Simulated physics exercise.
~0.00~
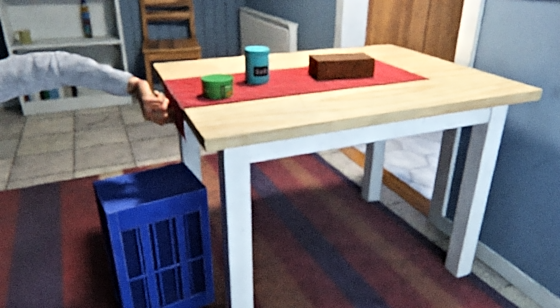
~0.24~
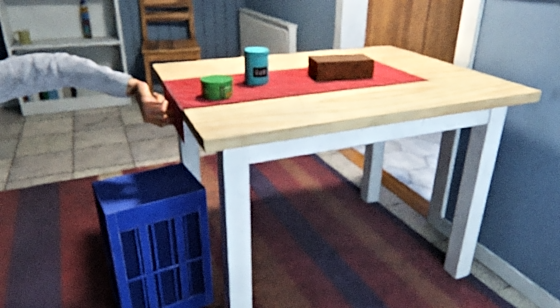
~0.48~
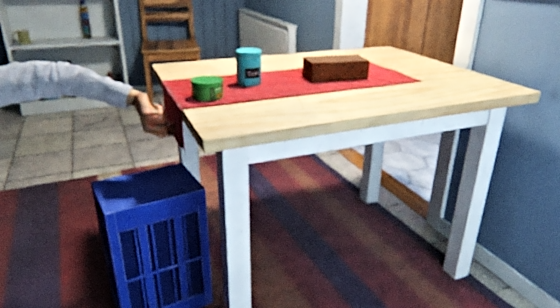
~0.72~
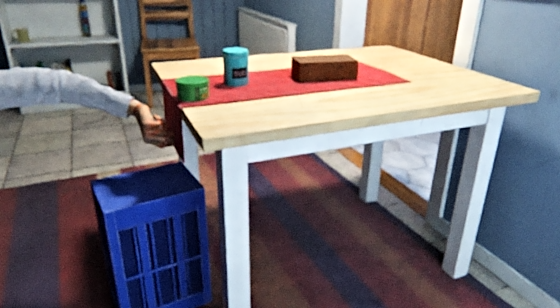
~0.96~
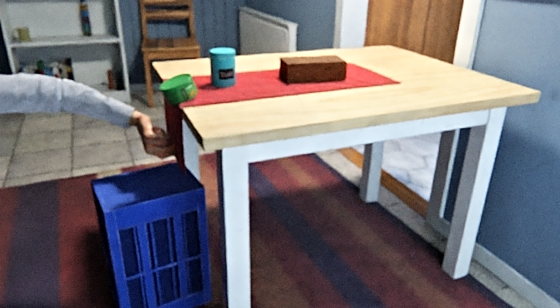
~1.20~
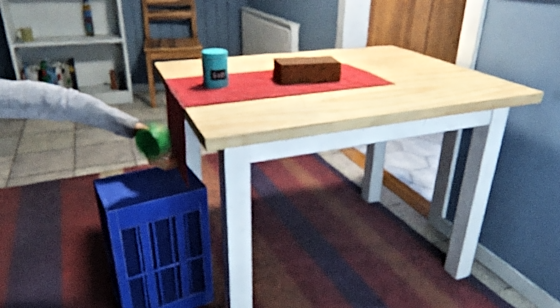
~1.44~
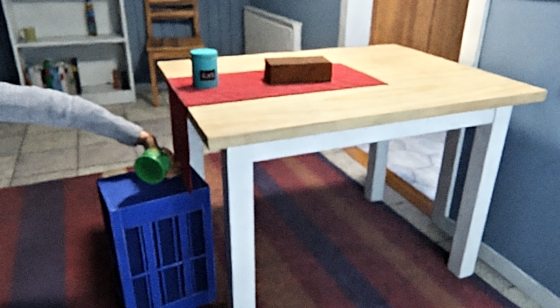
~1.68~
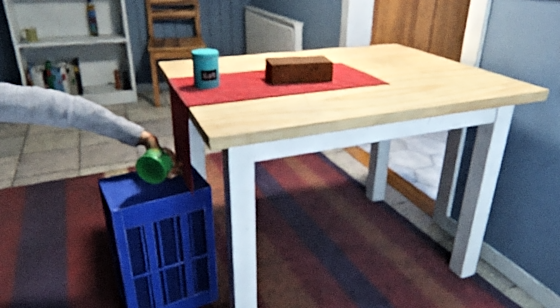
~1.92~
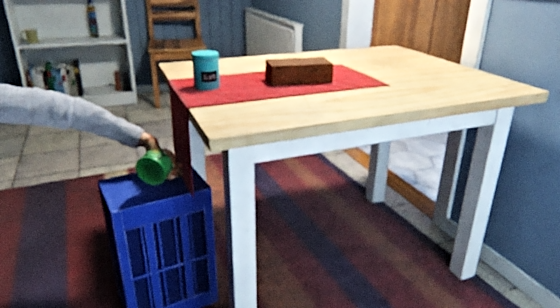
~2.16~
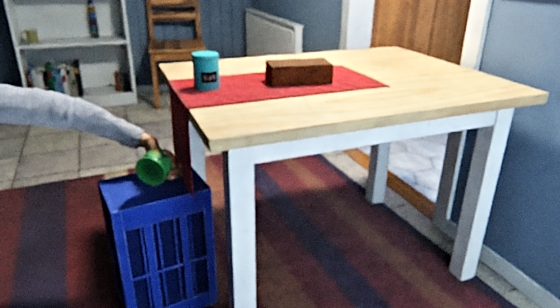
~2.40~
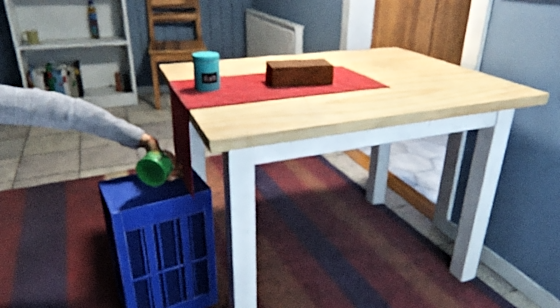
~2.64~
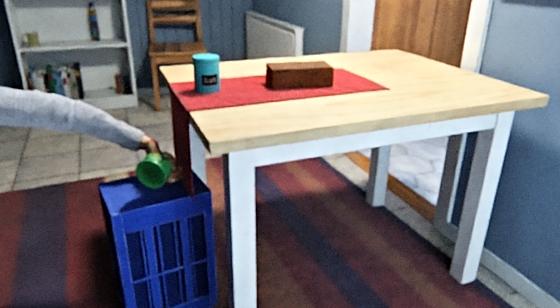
An arm in a grey sleeve reaches in from the left to the near end of a pale wooden table with white legs, seen from slightly above in a blue-walled room. A green tub, a turquoise jar and a brown brick stand in a row on a red runner, with a blue crate on the striped rug below. The hand tugs the runner down over the end, carrying all three leftward. The tub tips at the edge and drops off towards the crate. The pull stops, leaving the tub by the hand at the crate's top, while the jar stays upright near the edge and the brick rests behind.
